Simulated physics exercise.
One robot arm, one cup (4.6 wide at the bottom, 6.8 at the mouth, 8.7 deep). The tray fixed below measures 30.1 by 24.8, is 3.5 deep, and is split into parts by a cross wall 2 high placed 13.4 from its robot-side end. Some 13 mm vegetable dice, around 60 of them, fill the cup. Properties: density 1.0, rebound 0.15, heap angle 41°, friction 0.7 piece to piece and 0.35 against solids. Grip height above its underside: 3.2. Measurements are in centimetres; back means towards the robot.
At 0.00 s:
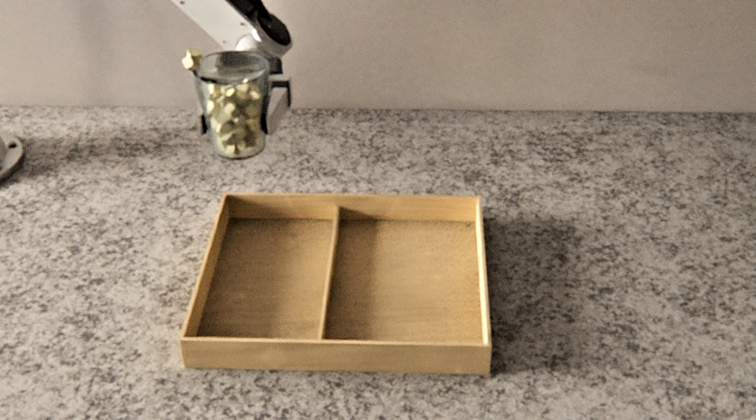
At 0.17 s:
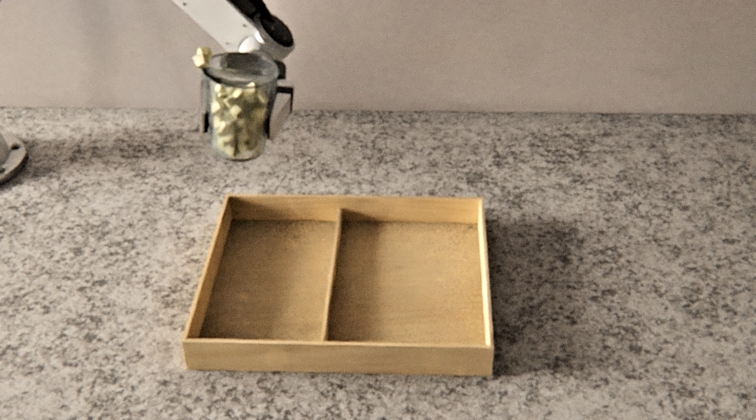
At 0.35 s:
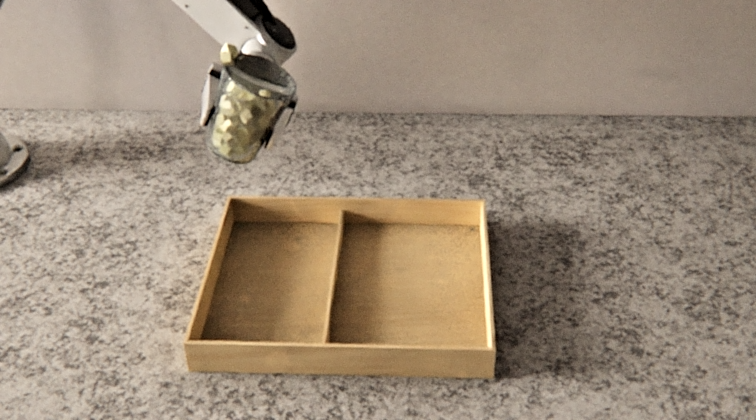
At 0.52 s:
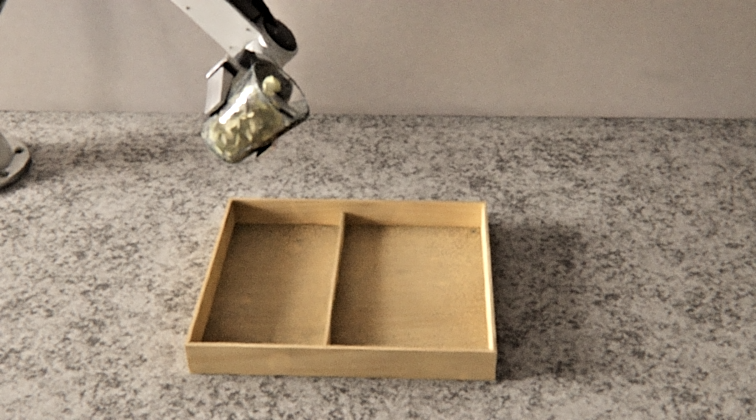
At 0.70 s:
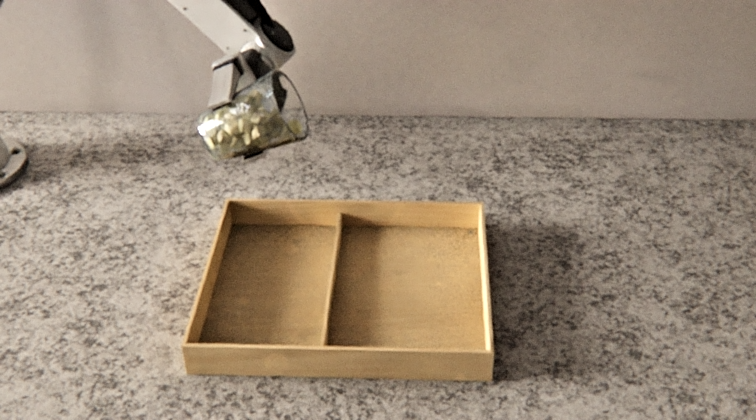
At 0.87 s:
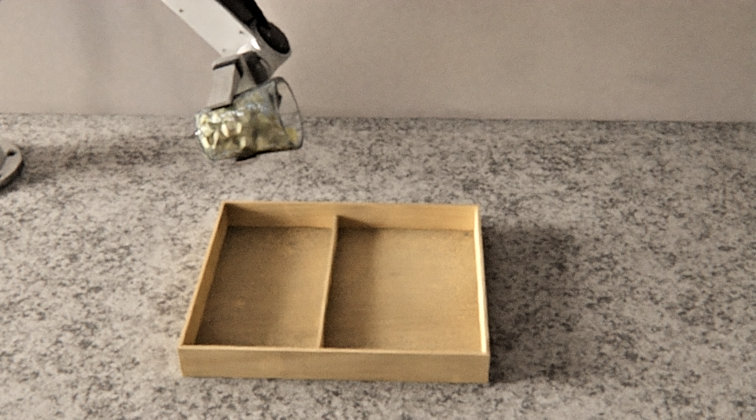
Above a divided wooden tray, a robot arm tilts a clear cup of pale chunks rightward.
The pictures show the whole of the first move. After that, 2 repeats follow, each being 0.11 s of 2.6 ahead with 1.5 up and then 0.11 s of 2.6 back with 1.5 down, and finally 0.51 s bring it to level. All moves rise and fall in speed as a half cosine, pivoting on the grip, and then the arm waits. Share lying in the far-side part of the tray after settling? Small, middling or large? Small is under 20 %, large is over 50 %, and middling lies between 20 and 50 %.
Middling, between 20 and 50 %.
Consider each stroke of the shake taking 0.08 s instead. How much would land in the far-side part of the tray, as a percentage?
I'd expect close to 70 in a hundred.
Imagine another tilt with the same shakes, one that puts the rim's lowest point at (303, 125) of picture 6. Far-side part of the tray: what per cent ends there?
Close to 5 in a hundred.
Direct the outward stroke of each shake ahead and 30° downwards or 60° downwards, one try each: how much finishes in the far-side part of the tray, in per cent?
Some 0 and 0 per cent.
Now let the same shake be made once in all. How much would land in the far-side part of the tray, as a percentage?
My guess is near 20 per cent.
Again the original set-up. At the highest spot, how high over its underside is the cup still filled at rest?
5.5 cm.
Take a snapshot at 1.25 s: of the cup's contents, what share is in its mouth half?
I'd say close to 75 per cent.
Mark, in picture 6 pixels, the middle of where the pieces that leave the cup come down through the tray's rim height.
I'd put it somewhere near (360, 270).
By 1.25 s, tilted 72° forward, highest piece 24 above the table; 45 in the cup, 9 in the far-side part, 1 in the robot-side part, 2 in flight or on a rim.
By 1.63 s, tilted 22° forward, highest piece 25 above the table; 37 in the cup, 18 in the far-side part, 2 in the robot-side part.
By 2.02 s, level, highest piece 24 above the table; 37 in the cup, 18 in the far-side part, 2 in the robot-side part.
By 3.07 s, level, highest piece 24 above the table; 37 in the cup, 18 in the far-side part, 2 in the robot-side part.
Final count, 37 in the cup, 18 in the far-side part, 2 in the robot-side part. That is 32 % in the far-side part of the tray.
